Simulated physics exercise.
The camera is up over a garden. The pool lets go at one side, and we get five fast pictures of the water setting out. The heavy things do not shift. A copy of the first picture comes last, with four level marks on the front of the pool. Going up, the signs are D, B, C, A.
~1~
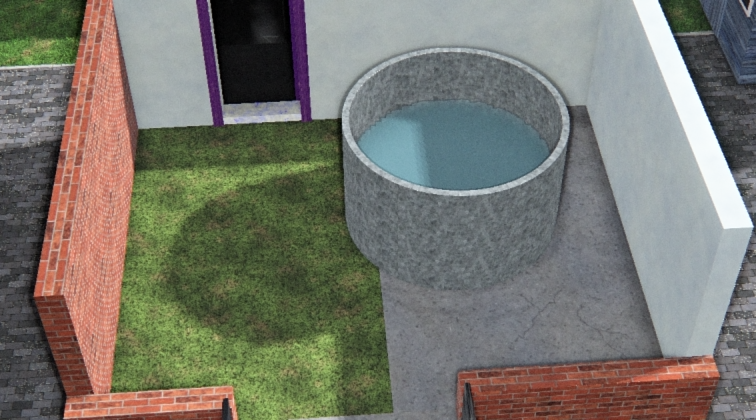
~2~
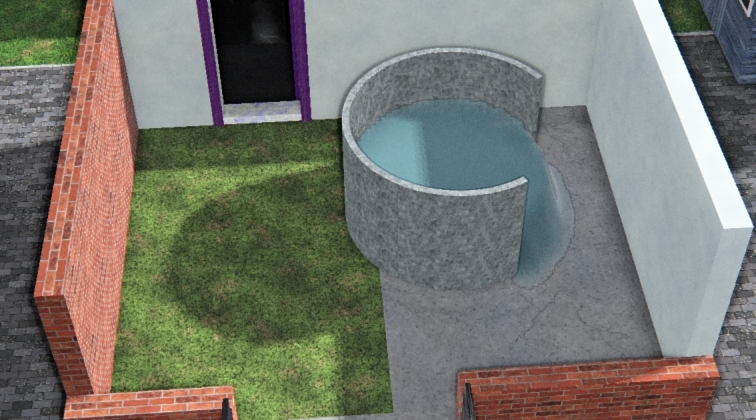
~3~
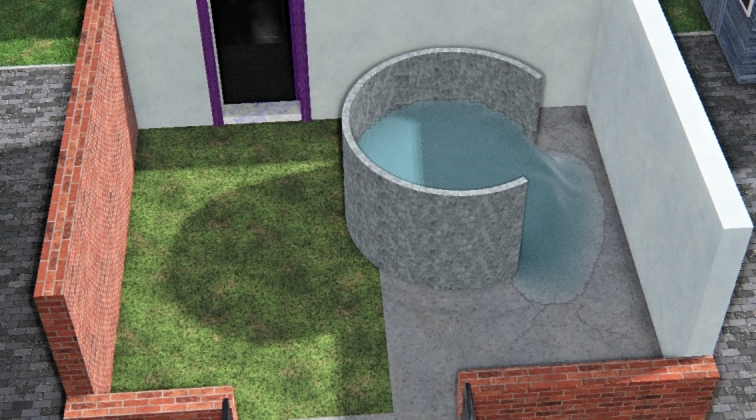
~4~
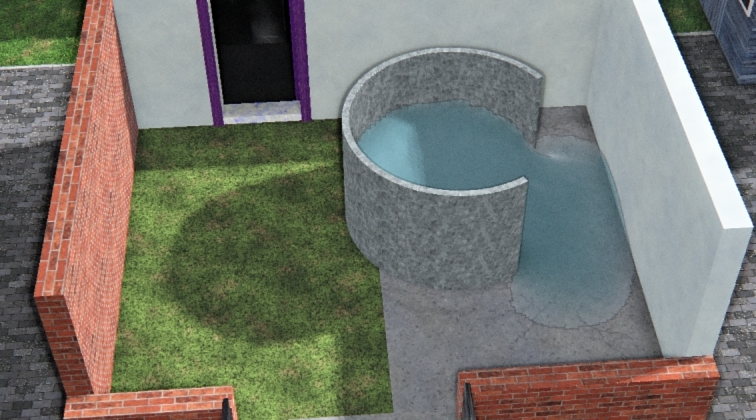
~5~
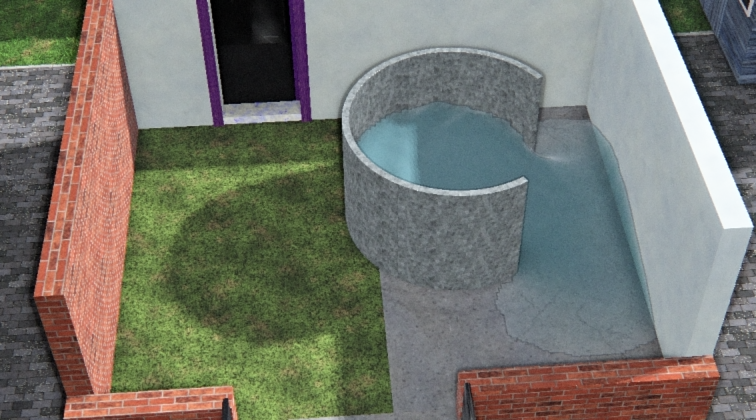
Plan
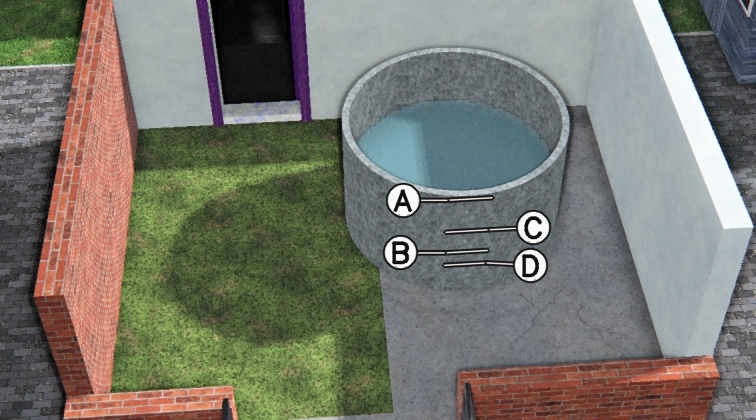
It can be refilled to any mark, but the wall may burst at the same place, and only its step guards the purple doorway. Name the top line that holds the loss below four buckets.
Line C just does it.
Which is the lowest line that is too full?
A.
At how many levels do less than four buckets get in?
Three.
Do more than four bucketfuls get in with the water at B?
No, that is safe.
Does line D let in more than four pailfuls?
No, that is safe.
On the marked copy, A at (469, 199); B at (466, 251); C at (467, 231); D at (465, 264); from the bottom up D, B, C, A.
For line A, about 10 bucketfuls get in.
For line B, nothing gets over.
For line C, a bucket or two gets in.
For line D, nothing gets over.
